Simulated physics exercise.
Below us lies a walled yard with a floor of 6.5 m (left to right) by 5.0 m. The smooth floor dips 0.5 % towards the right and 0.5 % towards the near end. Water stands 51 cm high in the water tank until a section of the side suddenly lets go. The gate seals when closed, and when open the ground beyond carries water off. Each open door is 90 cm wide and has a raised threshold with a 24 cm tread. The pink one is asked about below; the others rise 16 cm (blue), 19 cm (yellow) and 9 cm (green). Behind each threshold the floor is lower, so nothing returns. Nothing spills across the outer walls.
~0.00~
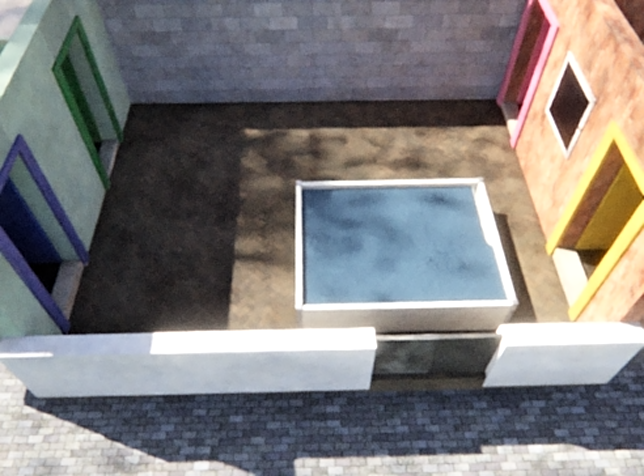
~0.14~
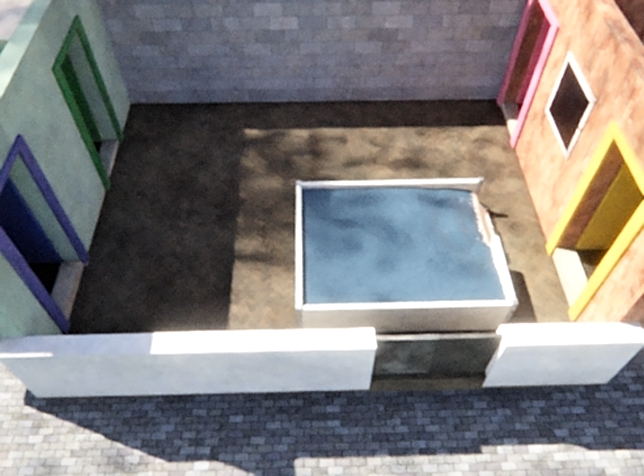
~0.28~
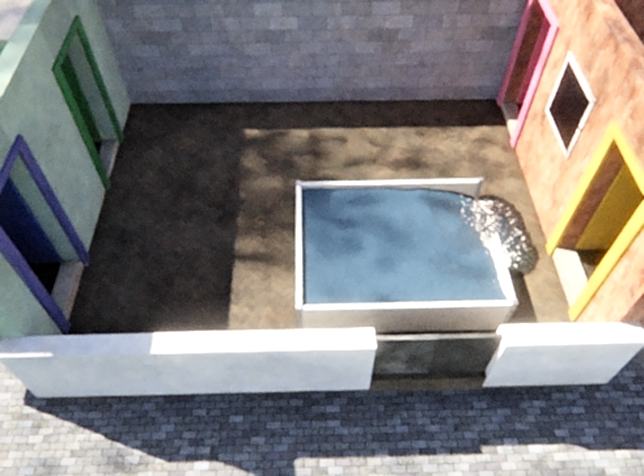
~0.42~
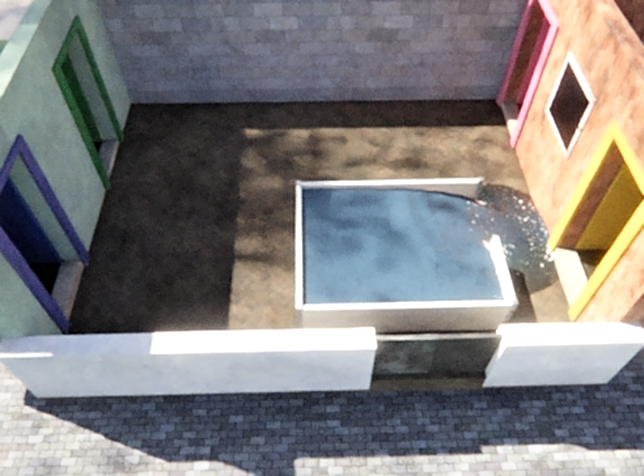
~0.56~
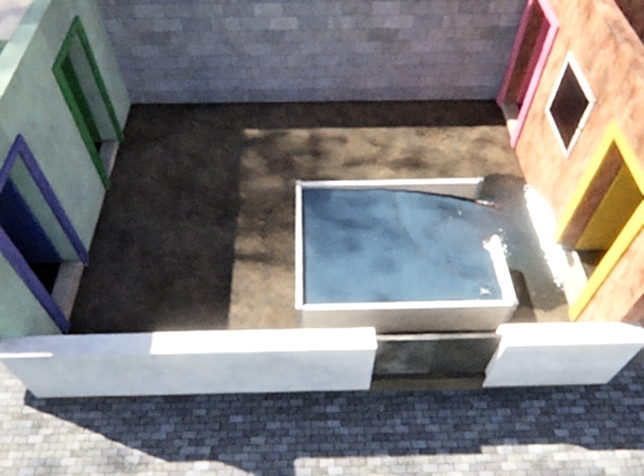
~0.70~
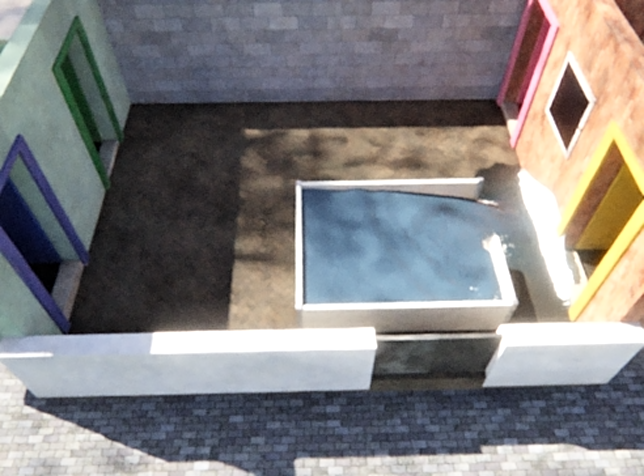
Water bursting through the right side of a white-rimmed tank in a walled yard, splashing out and spreading beside the yellow door.
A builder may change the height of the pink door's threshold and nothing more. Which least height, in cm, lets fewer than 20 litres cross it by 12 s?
About 14.5 cm.
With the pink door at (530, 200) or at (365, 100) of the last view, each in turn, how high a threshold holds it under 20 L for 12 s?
Roughly 31 and 5.0 cm.
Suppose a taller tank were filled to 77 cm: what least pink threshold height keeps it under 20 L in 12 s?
Then roughly 24 cm.
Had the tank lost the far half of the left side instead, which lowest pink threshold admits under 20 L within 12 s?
About 6.5 cm.
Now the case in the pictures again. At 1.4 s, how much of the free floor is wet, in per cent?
About 15 per cent.
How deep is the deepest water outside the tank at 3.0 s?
Up to some 32 cm.
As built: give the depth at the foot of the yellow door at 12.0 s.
About 8.5 cm.
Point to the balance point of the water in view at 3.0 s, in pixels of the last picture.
Near (434, 243).
After 1.4 s water covers 15 % of the floor, deepest (40 cm) near (544, 231); 5 cm at the pink door, 0 litres in over its 10 cm threshold.
After 3.0 s water covers 35 % of the floor, deepest (32 cm) near (531, 231); 12 cm at the pink door, 3 litres in over its 10 cm threshold.
After 12.0 s water covers 100 % of the floor, deepest (14 cm) near (398, 361); 9 cm at the pink door, 59 litres in over its 10 cm threshold.
At the pink door as built, the water arrived by 1.3 s and peaked near 14 cm at 3.4 s.
With a threshold of 13 cm, 30 litres would have come in within the 12 s; with 17.5 cm, 8 litres. So under 20 litres takes about 14.5 cm.
